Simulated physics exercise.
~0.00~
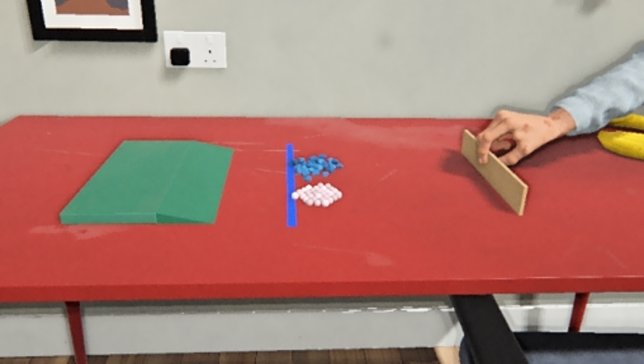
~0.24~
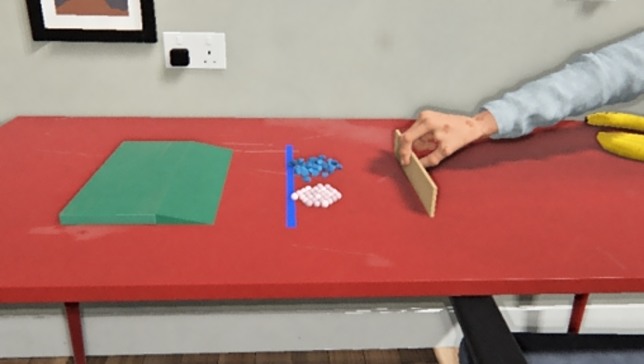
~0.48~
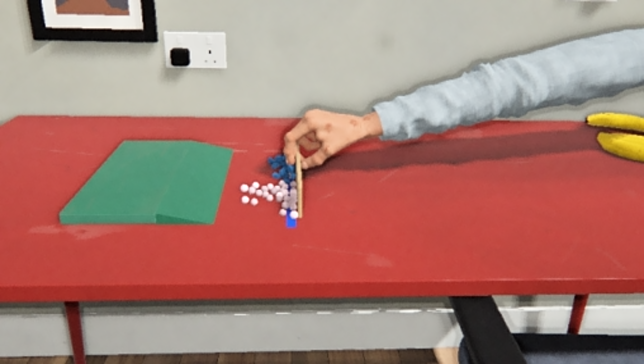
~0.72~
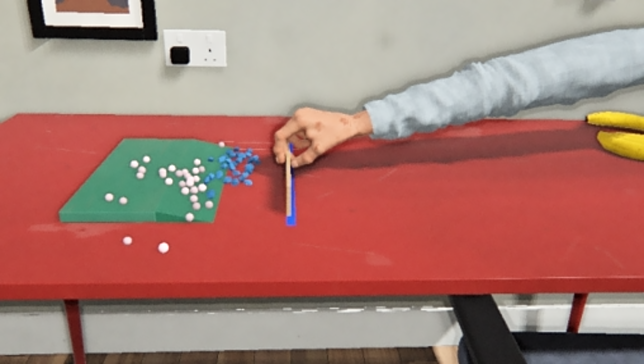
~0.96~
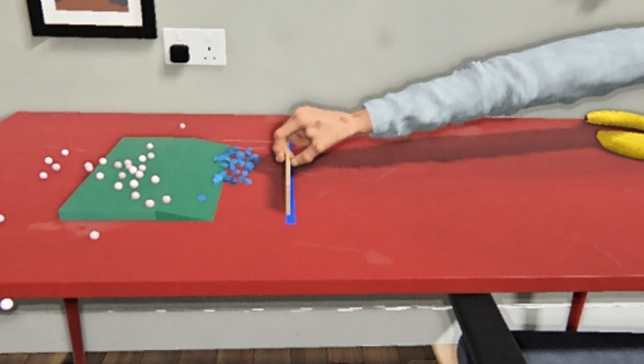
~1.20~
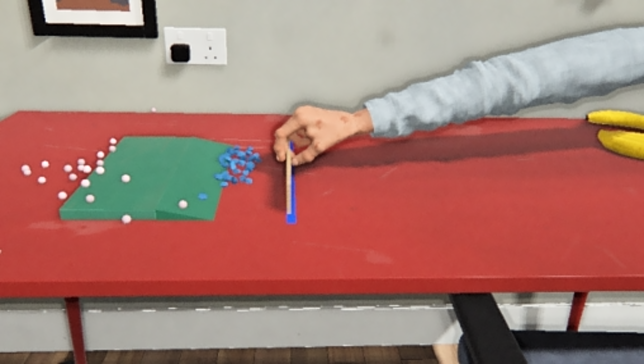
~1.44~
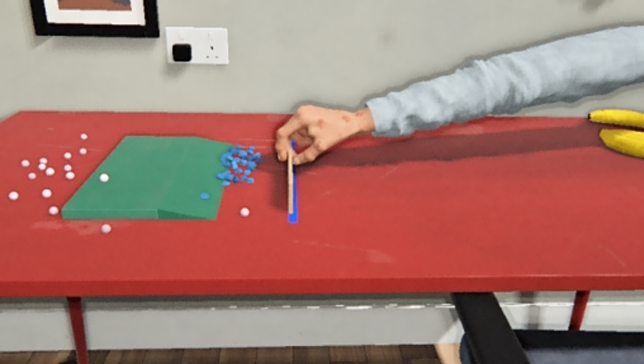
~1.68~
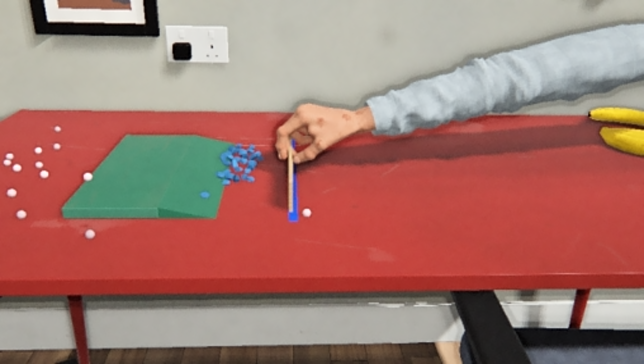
On a red table against a grey wall, seen from the front and slightly above by a gently swaying camera, a green slab with a sloping edge lies at the left. Blue bits and, nearer the viewer, pale pinkish-white bits sit beside a blue tape line, with yellow bananas at the right. A hand sweeps an upright tan card leftward into both handfuls and stops at the tape. The pale bits scatter over the slab, and nearly all end beyond it, with a stray one back near the card. The blue bits stay bunched at the slope's foot, few on it.
